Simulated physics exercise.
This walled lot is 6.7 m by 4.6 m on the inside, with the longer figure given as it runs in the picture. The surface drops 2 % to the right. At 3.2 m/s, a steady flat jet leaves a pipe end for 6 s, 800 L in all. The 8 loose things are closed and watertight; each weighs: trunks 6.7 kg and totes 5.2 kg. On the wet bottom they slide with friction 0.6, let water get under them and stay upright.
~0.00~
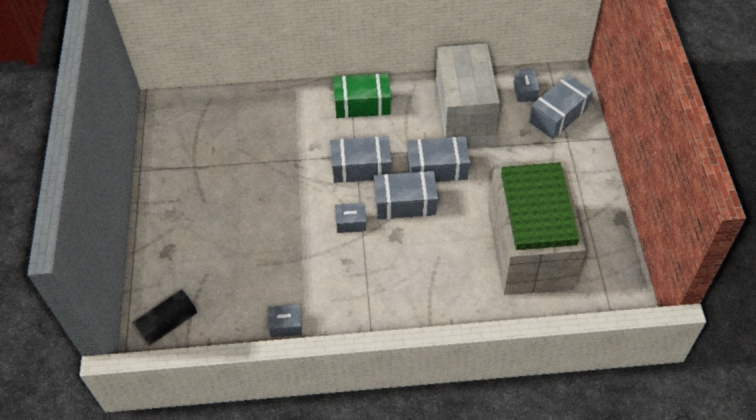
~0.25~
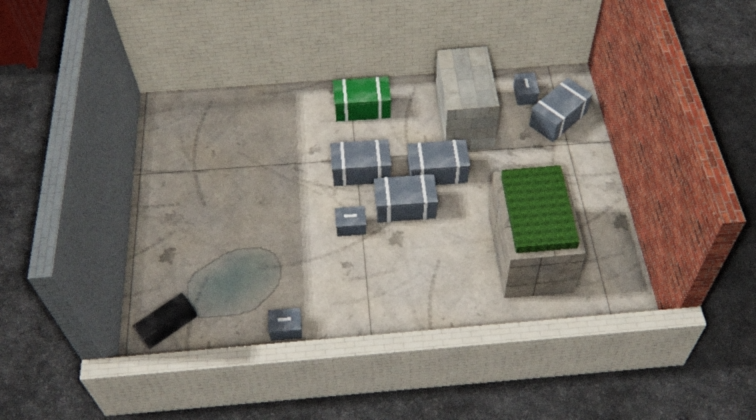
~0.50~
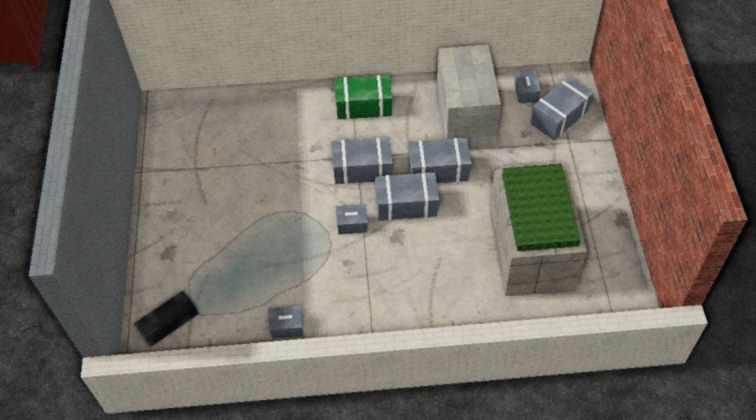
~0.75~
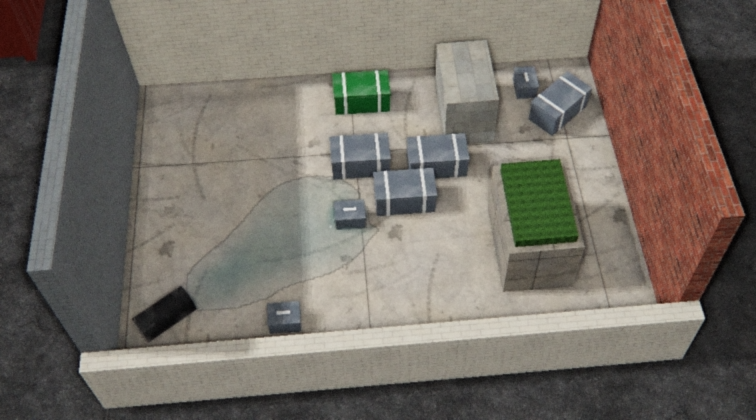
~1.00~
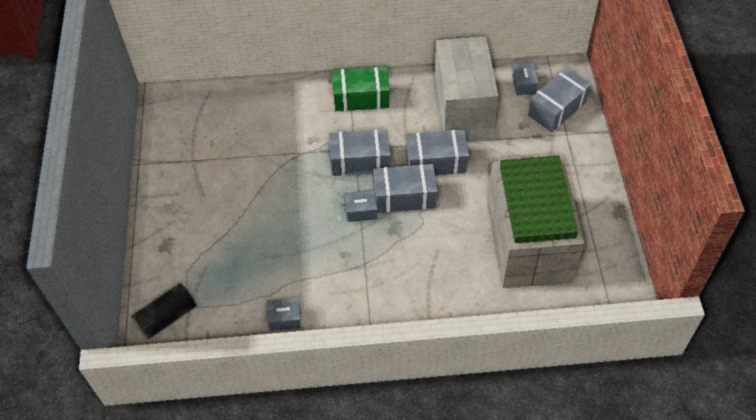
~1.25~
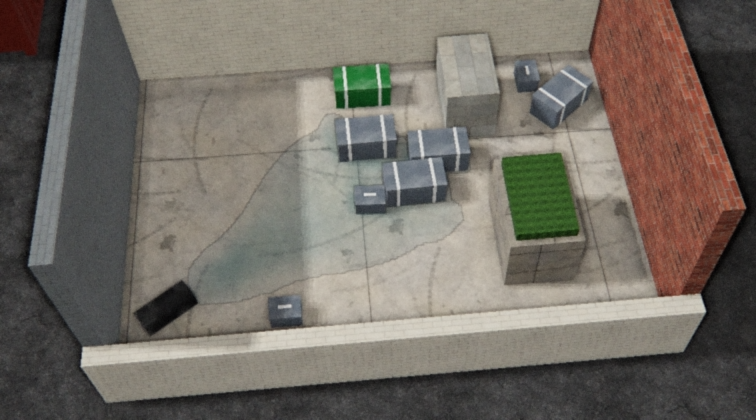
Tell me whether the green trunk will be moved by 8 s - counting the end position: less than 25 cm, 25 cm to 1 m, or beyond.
Final spot: Far from the start.
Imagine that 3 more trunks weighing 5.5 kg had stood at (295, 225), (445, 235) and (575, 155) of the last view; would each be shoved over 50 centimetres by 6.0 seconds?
Result, in sequence: Exceeded, not exceeded, not exceeded.
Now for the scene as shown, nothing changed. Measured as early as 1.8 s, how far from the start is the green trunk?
Roughly 5 centimetres by that point.
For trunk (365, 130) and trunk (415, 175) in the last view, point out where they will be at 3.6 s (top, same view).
They end up about (407, 63) and (595, 148) in the last view.
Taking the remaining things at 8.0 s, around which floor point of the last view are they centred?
(455, 163).
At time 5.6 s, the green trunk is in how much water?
About 4 cm.
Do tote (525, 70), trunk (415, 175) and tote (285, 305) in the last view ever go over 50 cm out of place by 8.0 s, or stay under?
Result by item: Beyond it; beyond it; within it.
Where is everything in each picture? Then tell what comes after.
In the first picture, the green trunk at (361, 87), on the bottom; water covers 0.0 m2; 0 of 8 have shifted.
In the second picture, the green trunk at (361, 90), on the bottom; 0.8 m2 under water; 0 of 8 have shifted.
In the third picture, the green trunk at (362, 88) rests on the ground; 1.7 m2 under water; 0 of 8 have shifted.
In the fourth picture, the green trunk at (361, 83), on the bottom; water covers 2.8 m2; 0 of 8 have shifted.
In the fifth picture, the green trunk at (360, 80) rests on the ground; 4.0 m2 under water; 1 of 8 have shifted.
In the sixth picture, the green trunk at (361, 77) rests on the ground; 5.3 m2 under water; 3 of 8 have shifted.
After 1.8 s the green trunk is near (362, 75), 0.0 m from its start, aground; 3 afloat.
After 3.6 s the green trunk is near (353, 58), 0.4 m from its start, aground; 3 afloat.
After 5.6 s the green trunk is near (306, 72), 0.8 m from its start, afloat; 5 afloat.
After 8.0 s the green trunk is near (231, 114), 1.9 m from its start, aground; 5 afloat.
